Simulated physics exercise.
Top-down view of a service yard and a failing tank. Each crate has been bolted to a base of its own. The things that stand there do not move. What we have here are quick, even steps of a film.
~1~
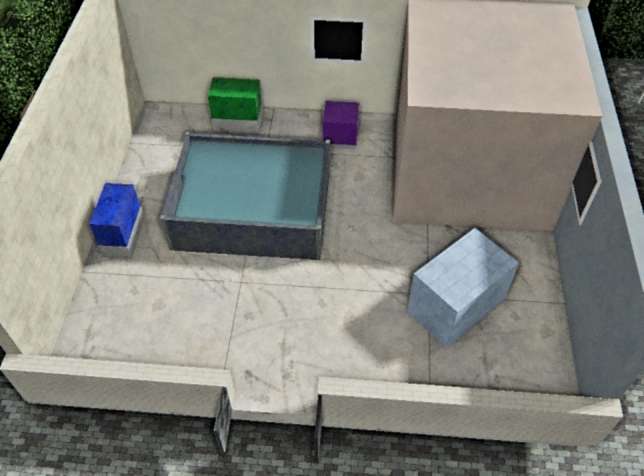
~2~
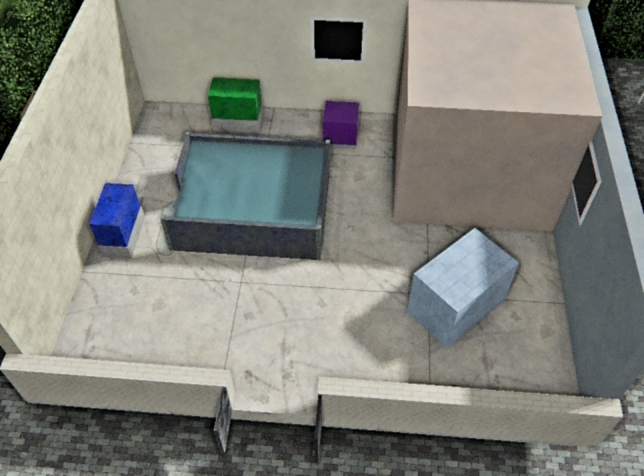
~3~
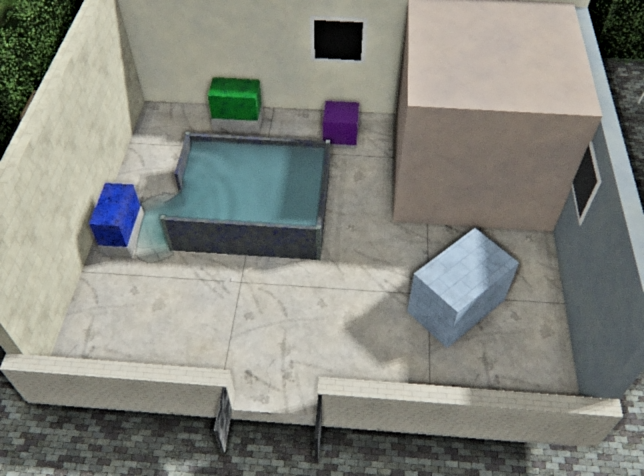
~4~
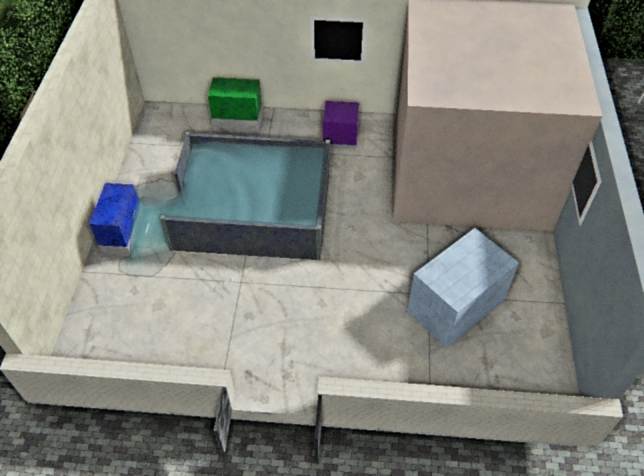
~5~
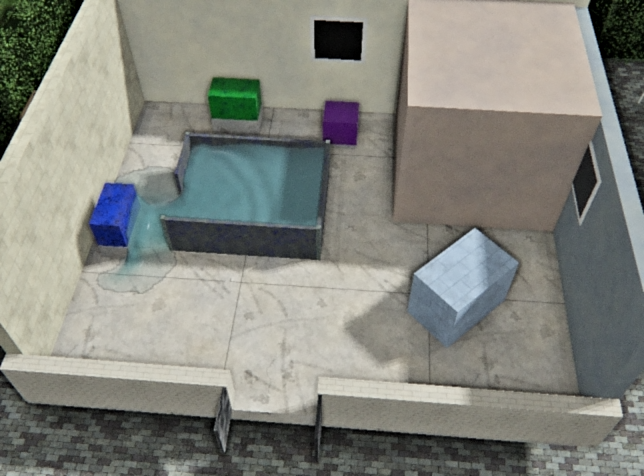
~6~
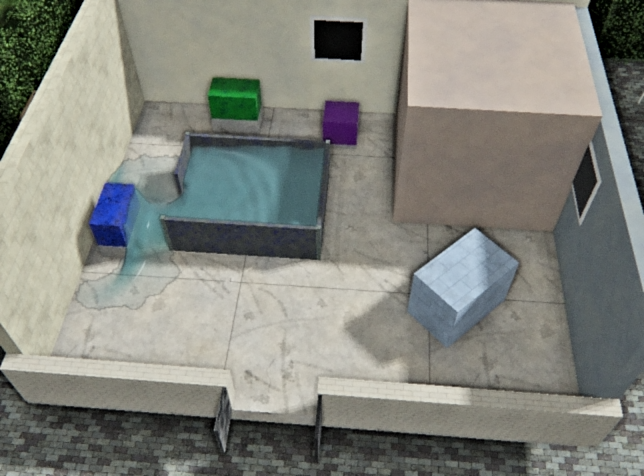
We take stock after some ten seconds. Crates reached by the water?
Outcome: The purple crate is not protected by its plinth; the green crate is protected by its plinth; the blue crate is not protected by its plinth.
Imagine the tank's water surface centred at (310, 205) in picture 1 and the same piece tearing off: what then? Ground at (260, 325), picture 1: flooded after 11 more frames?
Not reached.
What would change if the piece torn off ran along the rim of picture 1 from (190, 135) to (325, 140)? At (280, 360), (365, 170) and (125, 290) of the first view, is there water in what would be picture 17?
Going through them in turn: Still unsoaked, then reached by the flood, then still unsoaked.
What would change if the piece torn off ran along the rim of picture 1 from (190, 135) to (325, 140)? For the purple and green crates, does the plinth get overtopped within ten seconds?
First the purple crate: It gets reached; then the green crate: It gets reached.
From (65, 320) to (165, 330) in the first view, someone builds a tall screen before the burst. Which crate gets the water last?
The crate marked purple.
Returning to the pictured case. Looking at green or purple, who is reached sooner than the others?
That's the green-painted one.
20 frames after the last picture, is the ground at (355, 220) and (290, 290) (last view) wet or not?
Taking the two points in turn, the first is spared and the second is spared.
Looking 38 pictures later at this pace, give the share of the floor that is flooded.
Near 90 in a hundred.
A moment on, water covers 25 % of the floor; the purple crate not reached, the green crate not reached, the blue crate water round its plinth.
Next, water covers 35 % of the floor; the purple crate not reached, the green crate water round its plinth, the blue crate water round its plinth.
Then, water covers 50 % of the floor; the purple crate water round its plinth, the green crate water round its plinth, the blue crate water round its plinth.
Later, water covers 90 % of the floor; the purple crate water round its plinth, the green crate water round its plinth, the blue crate water round its plinth.
In the end, water covers 100 % of the floor; the purple crate was topped, the green crate stayed above the water, the blue crate was topped.
